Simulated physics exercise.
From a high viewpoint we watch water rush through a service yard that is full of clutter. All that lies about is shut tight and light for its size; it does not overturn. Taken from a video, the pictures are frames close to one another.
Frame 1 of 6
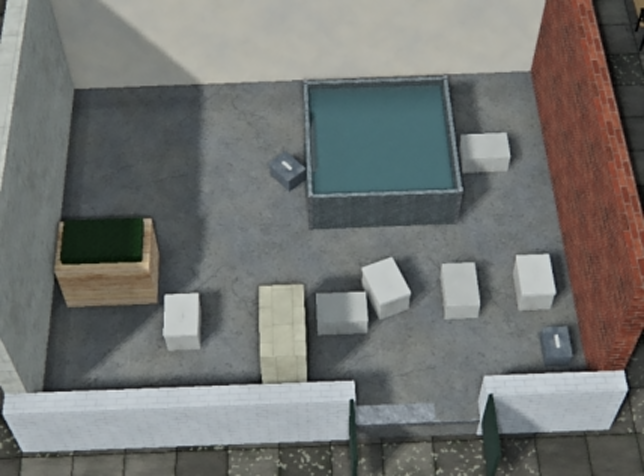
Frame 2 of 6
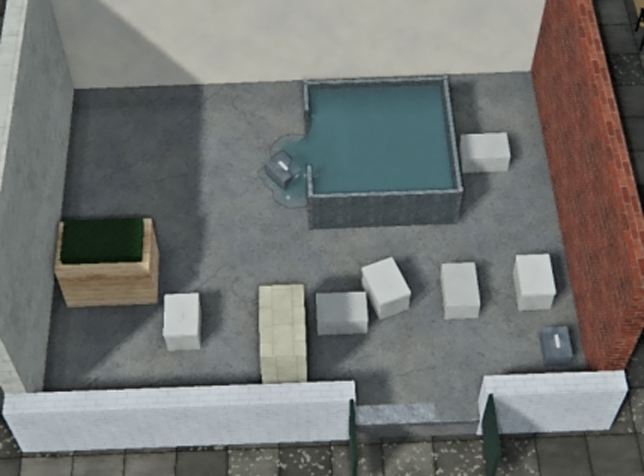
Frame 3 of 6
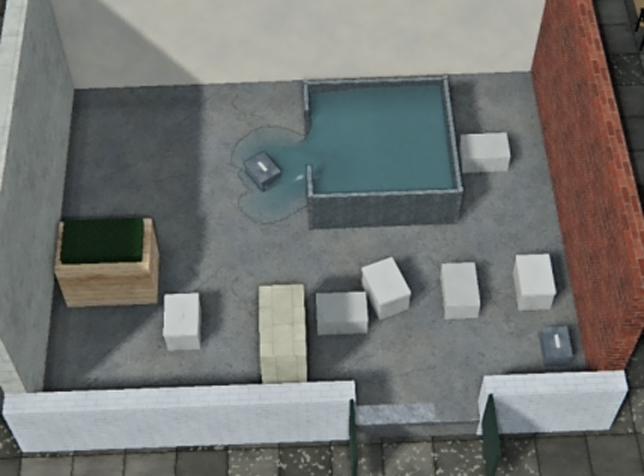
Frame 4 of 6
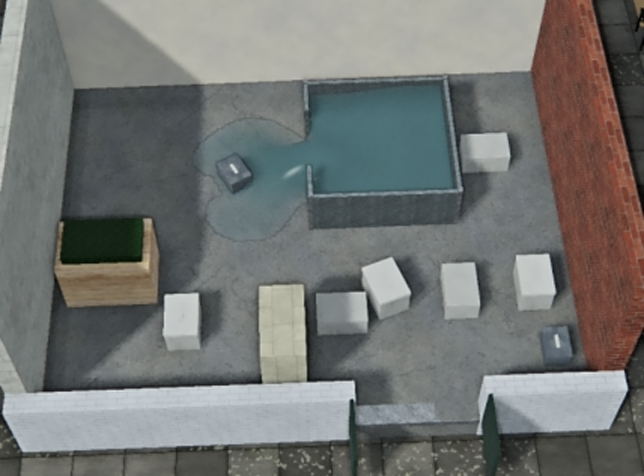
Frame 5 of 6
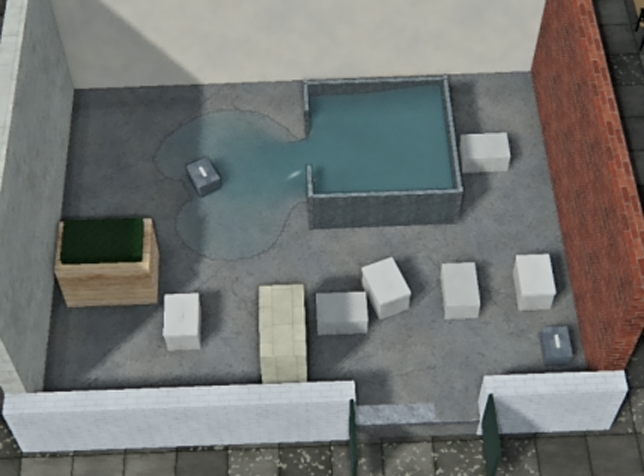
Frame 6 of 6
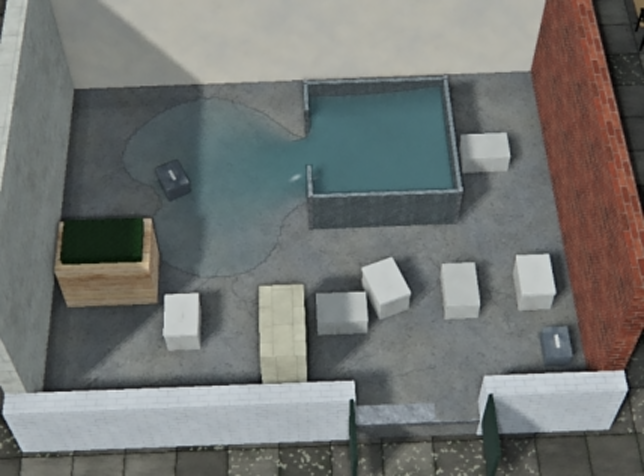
Walled service yard with water spreading leftward from a raised tank, carrying a small grey box along while scattered blocks stay still.
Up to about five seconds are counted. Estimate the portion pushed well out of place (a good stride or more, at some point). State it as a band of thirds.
It falls in the band below one third.
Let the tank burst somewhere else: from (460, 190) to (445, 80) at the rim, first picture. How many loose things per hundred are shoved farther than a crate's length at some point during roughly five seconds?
Around 50 per cent.
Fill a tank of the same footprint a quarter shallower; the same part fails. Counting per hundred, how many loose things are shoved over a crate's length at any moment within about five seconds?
Roughly 10 %.
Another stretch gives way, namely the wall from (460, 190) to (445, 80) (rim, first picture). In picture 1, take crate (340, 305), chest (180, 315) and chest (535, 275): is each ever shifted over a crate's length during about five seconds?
In the order asked: Goes the distance, then never gets that far, then goes the distance.
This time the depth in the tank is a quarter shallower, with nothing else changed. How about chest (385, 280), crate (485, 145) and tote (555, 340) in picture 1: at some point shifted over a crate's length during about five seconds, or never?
Going through them in turn, I'd say never got there, then never got there, then never got there.
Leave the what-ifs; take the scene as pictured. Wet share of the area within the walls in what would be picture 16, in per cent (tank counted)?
Close to 45 per cent, tank included.
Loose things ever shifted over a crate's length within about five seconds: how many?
You get 1.
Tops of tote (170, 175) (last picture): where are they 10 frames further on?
Approximately at pixel (71, 195).
A moment on, 1 of 8 are well off their spots; 0 afloat.
Next, 1 of 8 are well off their spots; 1 afloat.
Later, 1 of 8 are well off their spots; 1 afloat.
In the end, 1 of 8 are well off their spots, and 1 have been at some point; 1 afloat.
